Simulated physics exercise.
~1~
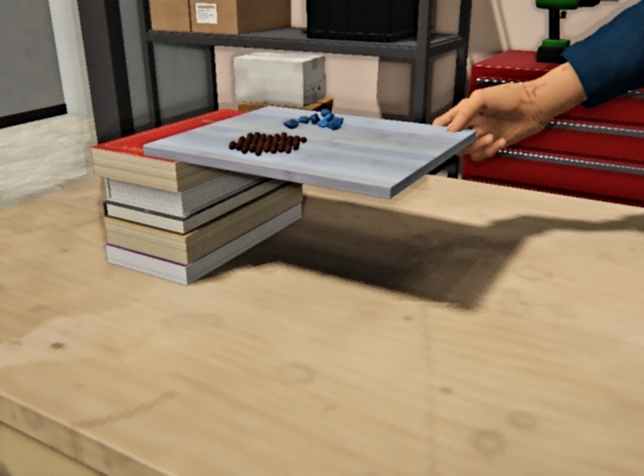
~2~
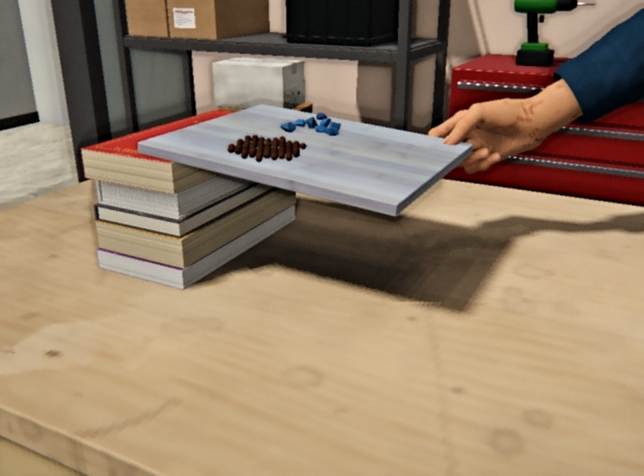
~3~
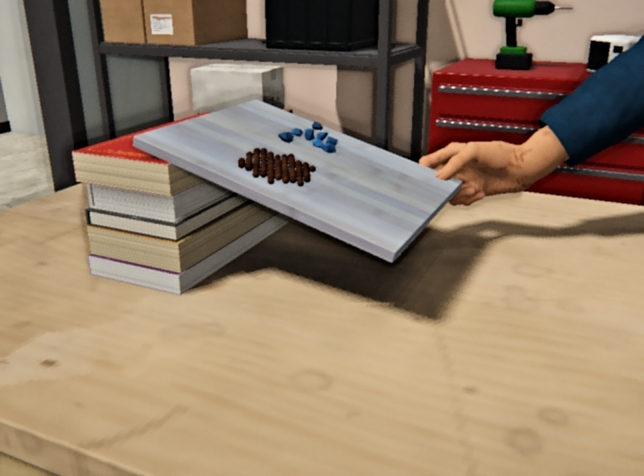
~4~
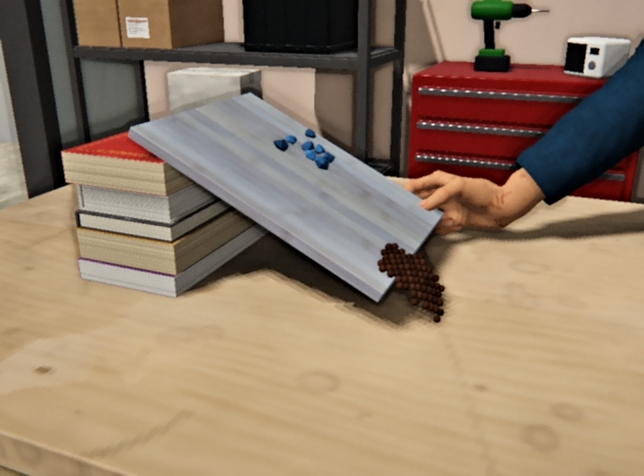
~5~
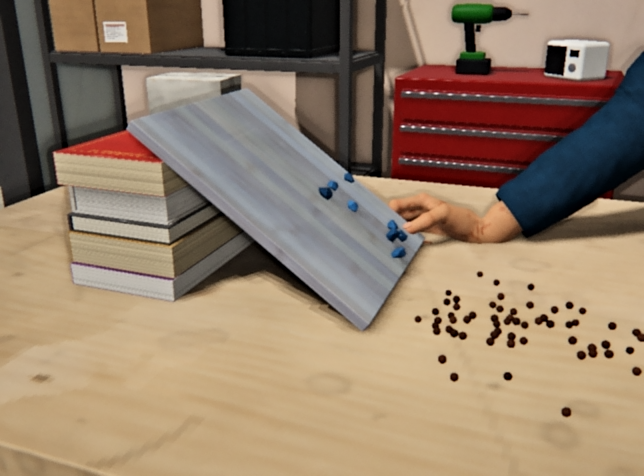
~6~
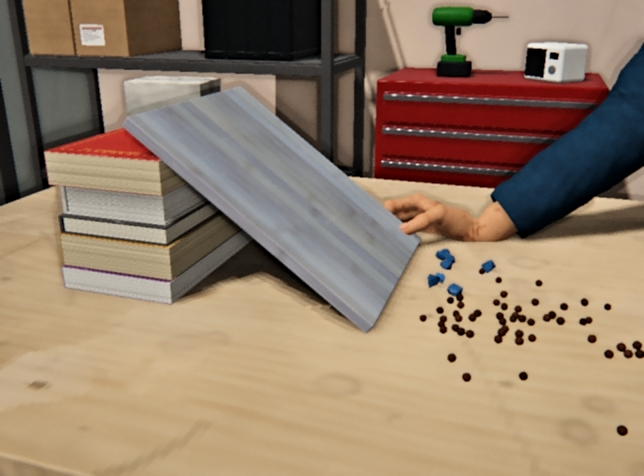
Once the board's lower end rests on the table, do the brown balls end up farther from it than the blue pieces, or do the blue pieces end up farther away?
The brown balls end up farther from the board, scattered across the table, while the blue pieces stay close to its foot.
